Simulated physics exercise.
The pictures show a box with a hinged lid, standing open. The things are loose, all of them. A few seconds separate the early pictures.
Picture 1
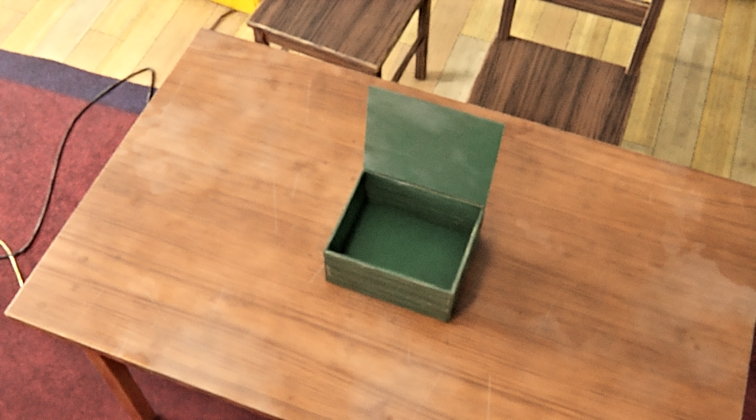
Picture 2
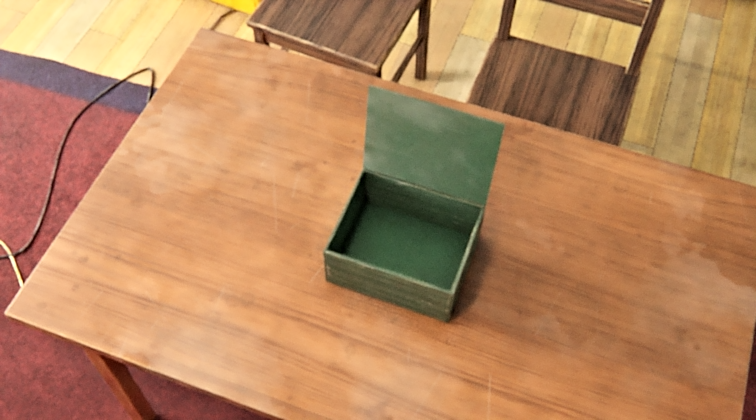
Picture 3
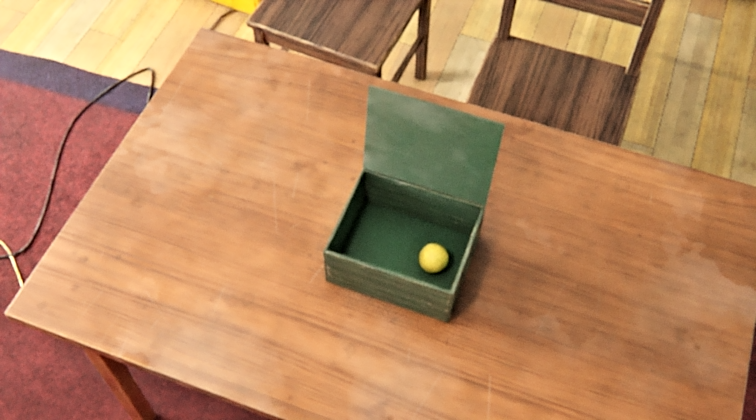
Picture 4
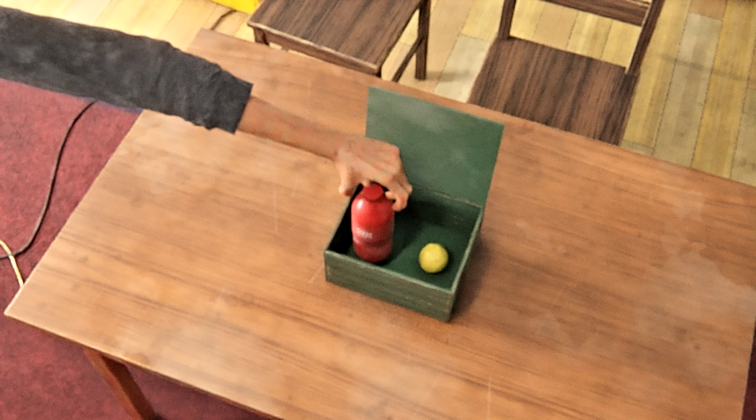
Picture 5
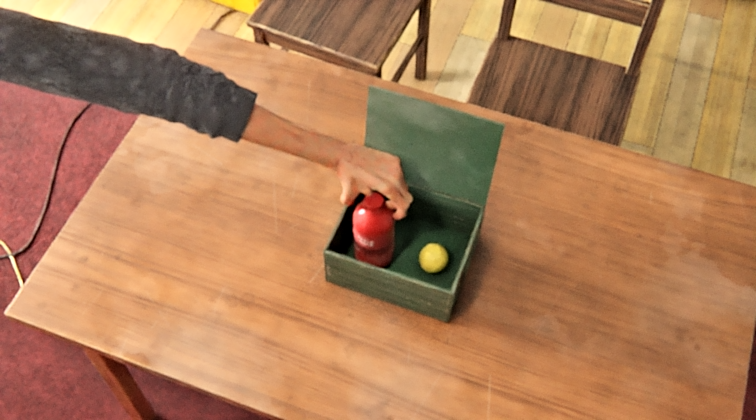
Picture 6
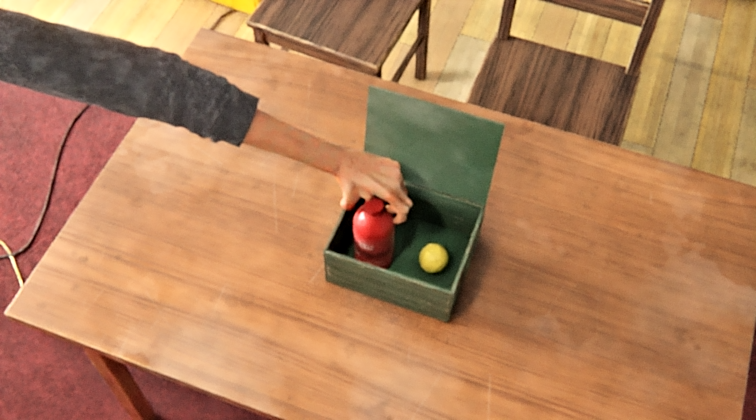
Open green box on a wooden table, a yellow lemon appearing inside, then a hand lowering a red bottle in beside it.
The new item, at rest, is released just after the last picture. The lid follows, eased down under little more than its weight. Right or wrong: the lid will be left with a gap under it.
Right.
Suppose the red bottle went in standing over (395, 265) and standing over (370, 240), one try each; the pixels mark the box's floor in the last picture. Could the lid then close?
Open, then open.
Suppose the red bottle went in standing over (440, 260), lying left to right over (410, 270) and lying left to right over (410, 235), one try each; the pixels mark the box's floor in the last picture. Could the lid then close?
Well, the first try leaves the lid standing open, the second leaves it lying shut, and the third leaves it lying shut.
Then, 1.20 s later than the last frame, lid starting down.
Then, 1.50 s later than the last frame, lid 70° above the rim.
Then, 1.70 s later than the last frame, lid 48° above the rim.
When it is over, lid 37° above the rim; both as before. End places, in pixels of the last picture, red bottle near (374, 233).
